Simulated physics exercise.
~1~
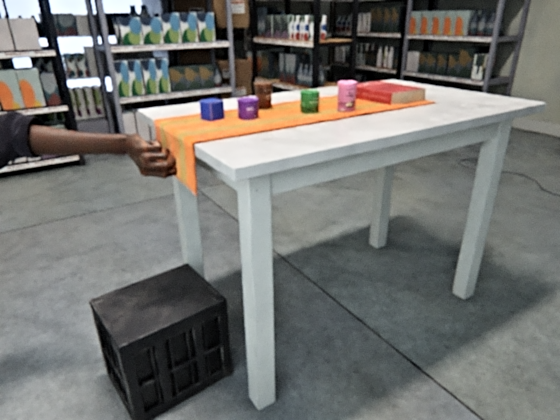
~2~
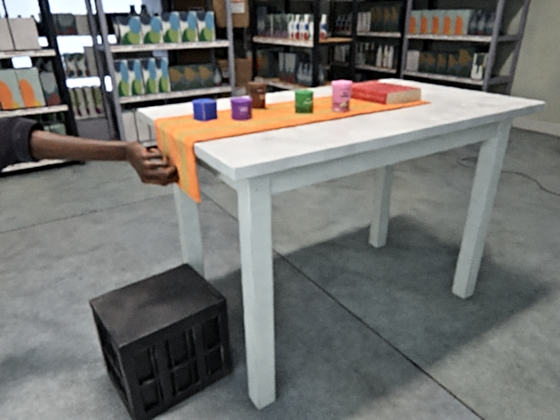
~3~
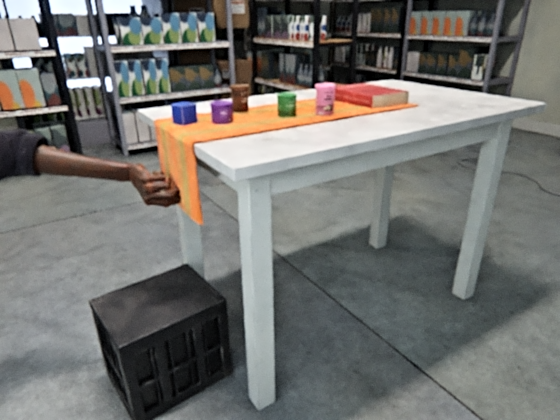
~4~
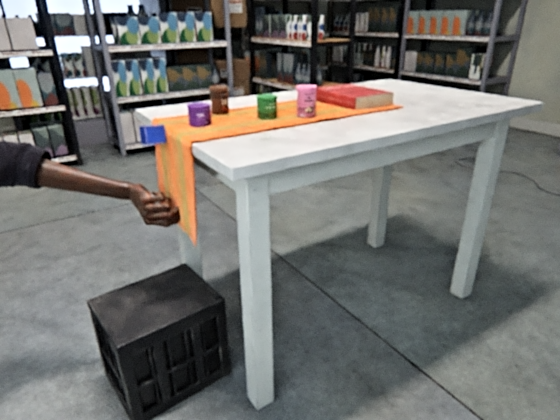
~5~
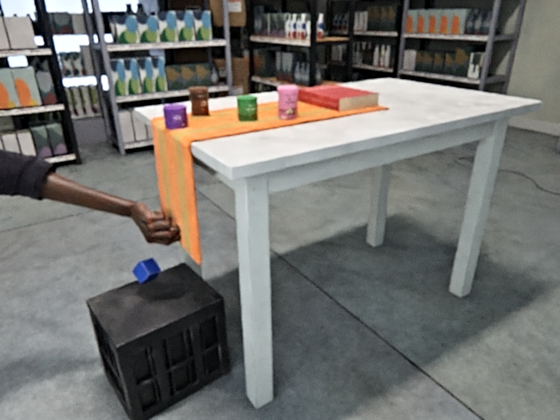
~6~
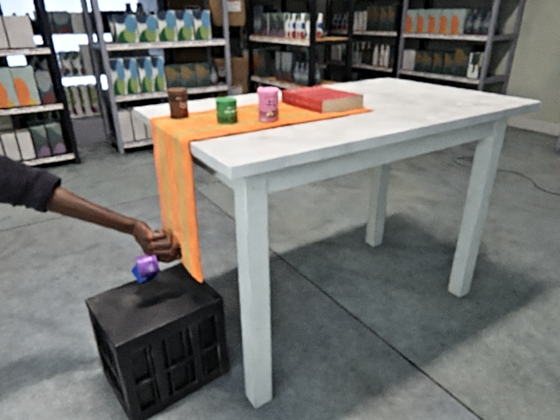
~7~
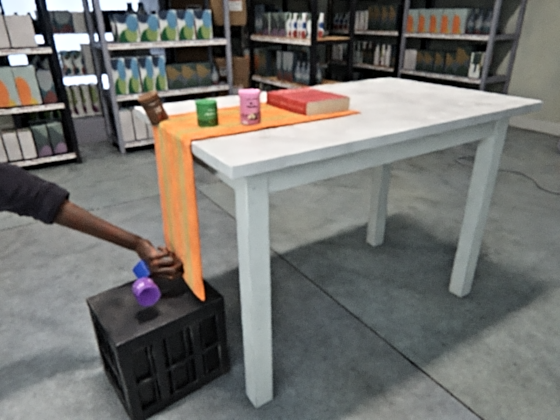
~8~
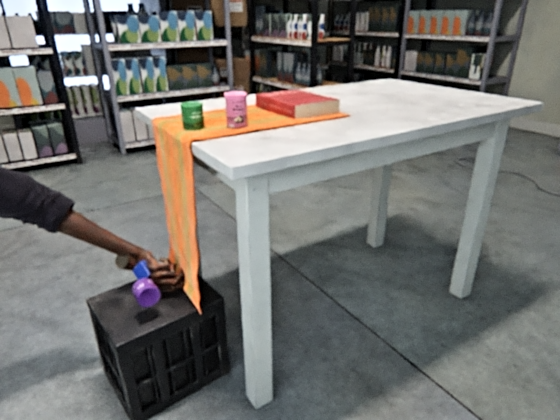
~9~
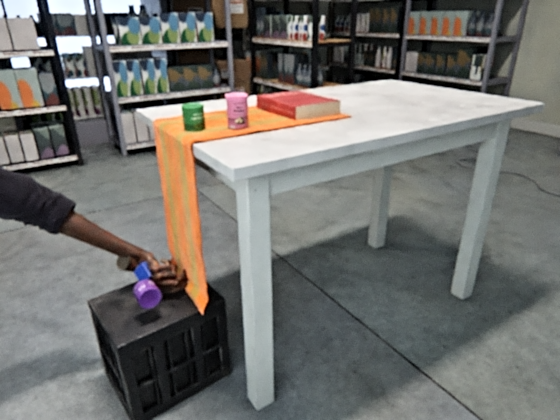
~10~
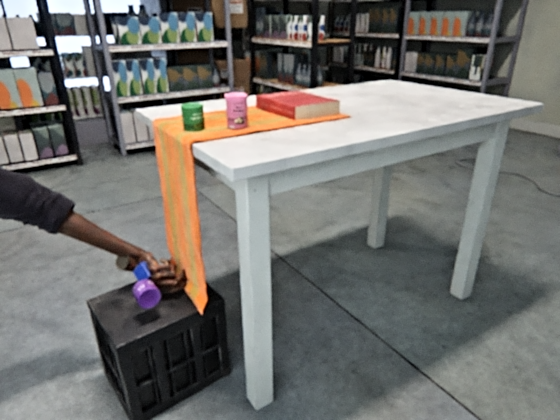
In a shelf-lined storeroom, a hand drawing an orange scarf down off a white table, three small objects dropping onto a black crate.
